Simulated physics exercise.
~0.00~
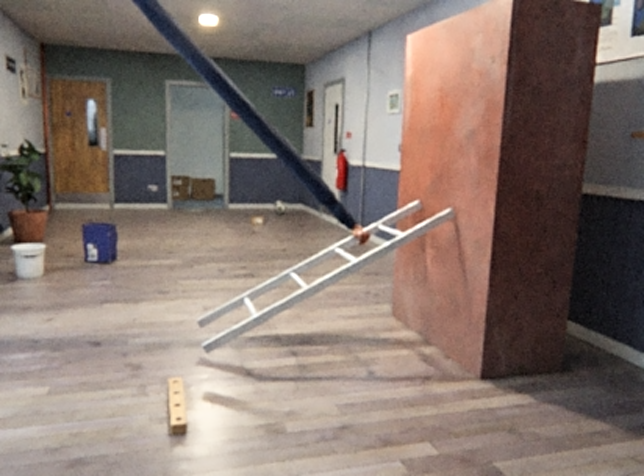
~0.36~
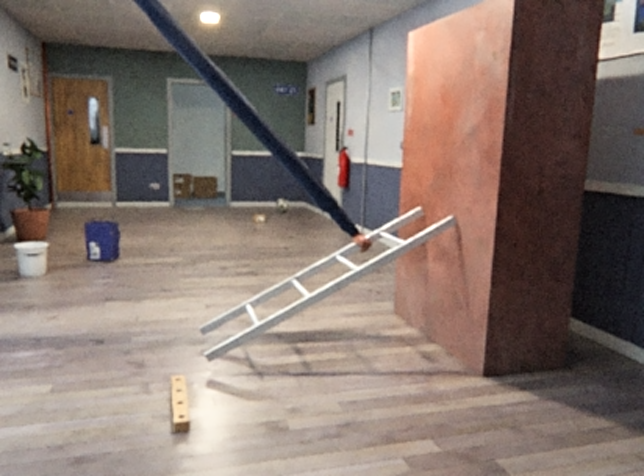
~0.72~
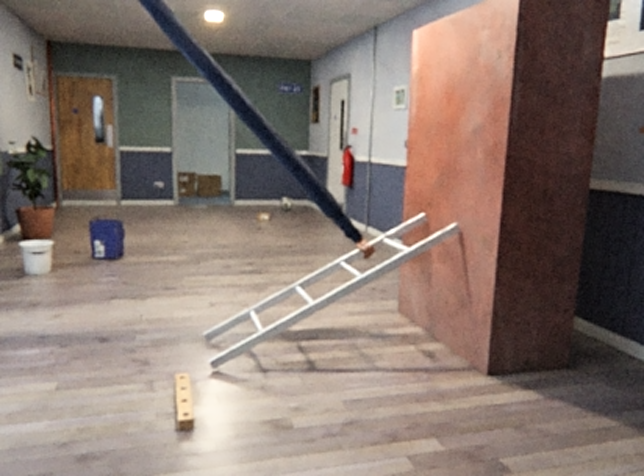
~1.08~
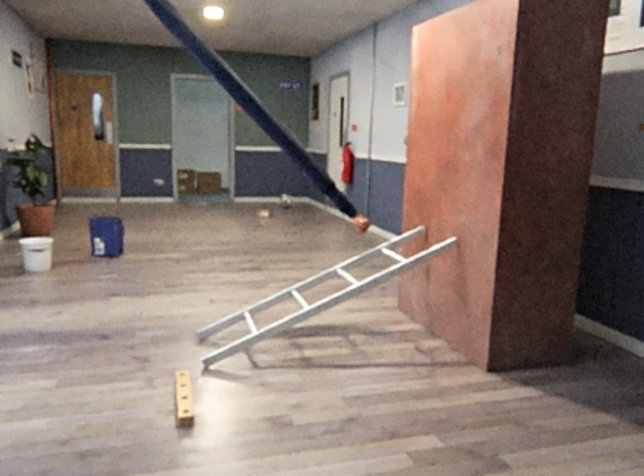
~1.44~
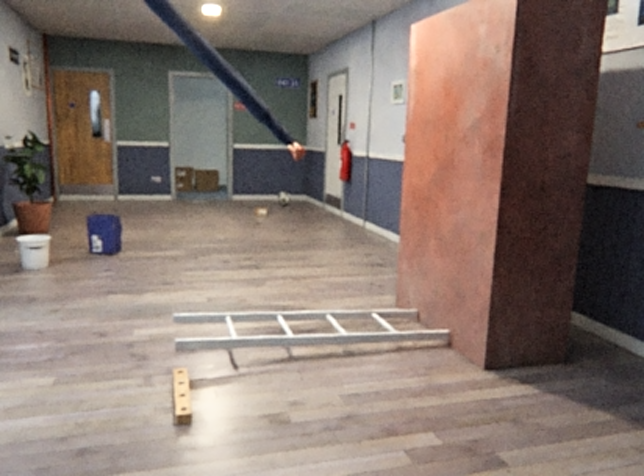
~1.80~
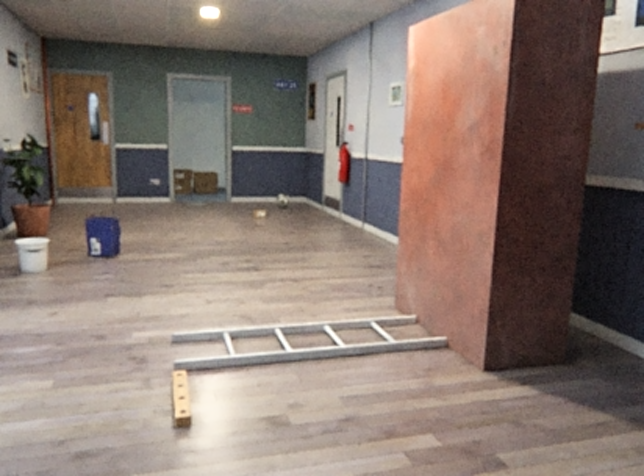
In a room with a wood-plank floor, a white ladder-like gate leaned at a low slant against a tall reddish block while a dark blue arm held it; once the arm let go and drew back, the gate slid down and ended flat on the floor.
